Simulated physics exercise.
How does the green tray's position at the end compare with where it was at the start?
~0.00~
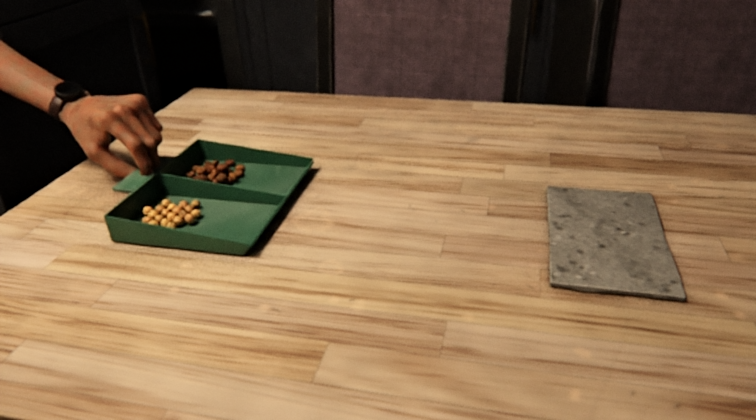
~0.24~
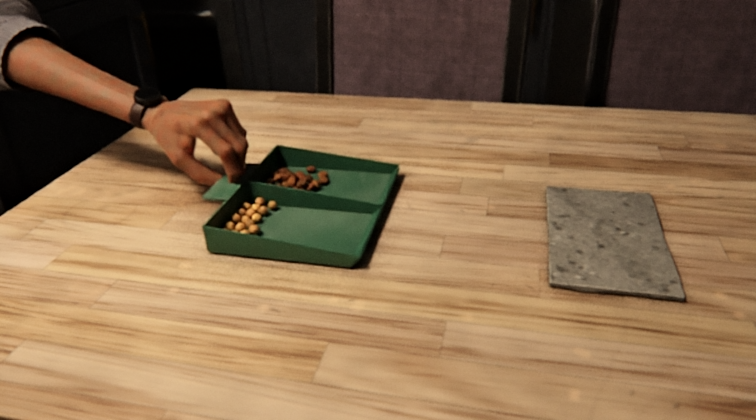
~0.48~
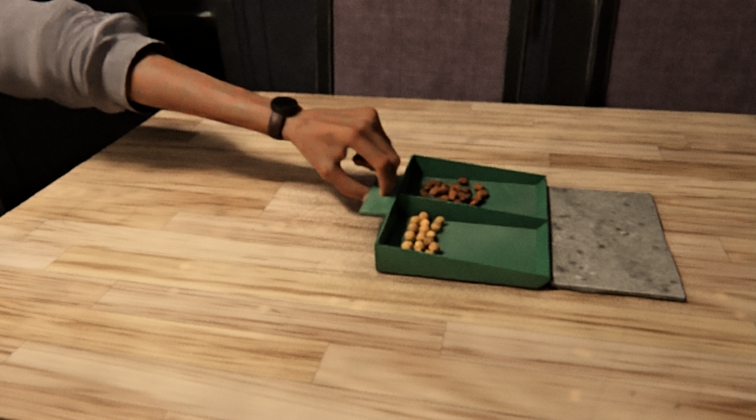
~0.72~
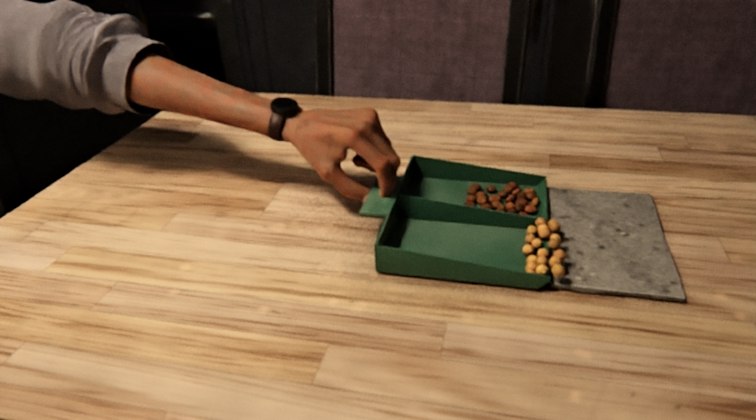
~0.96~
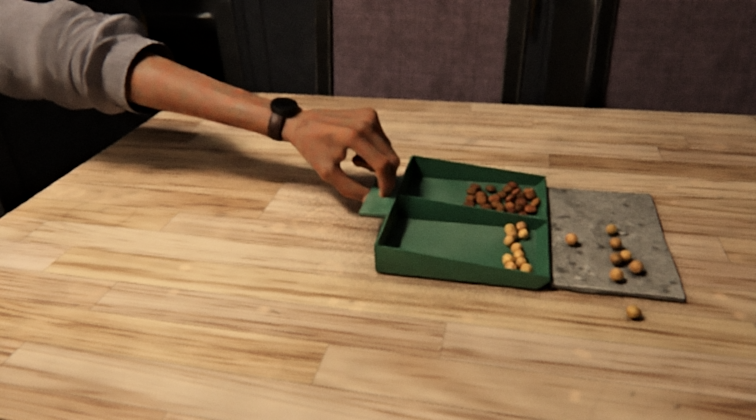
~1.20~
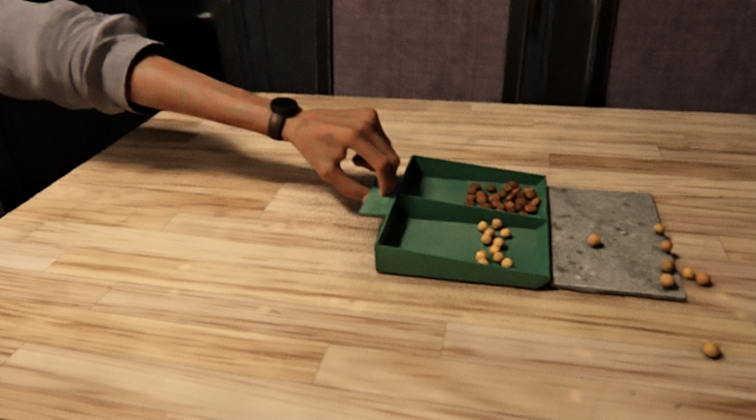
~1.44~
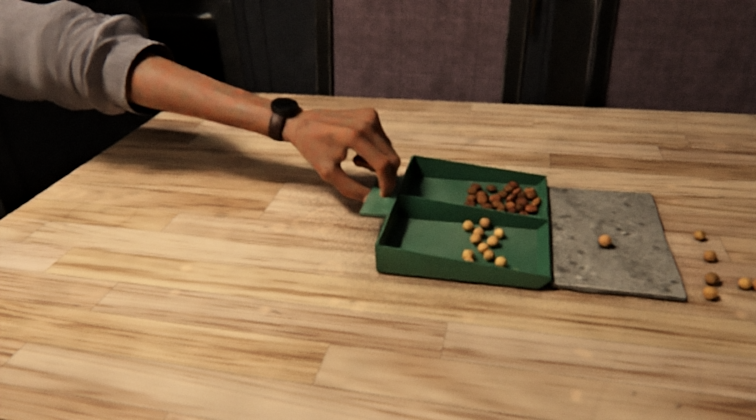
It starts on the left side of the wooden table, well away from the grey slab, and ends farther right, resting against the slab's left edge.
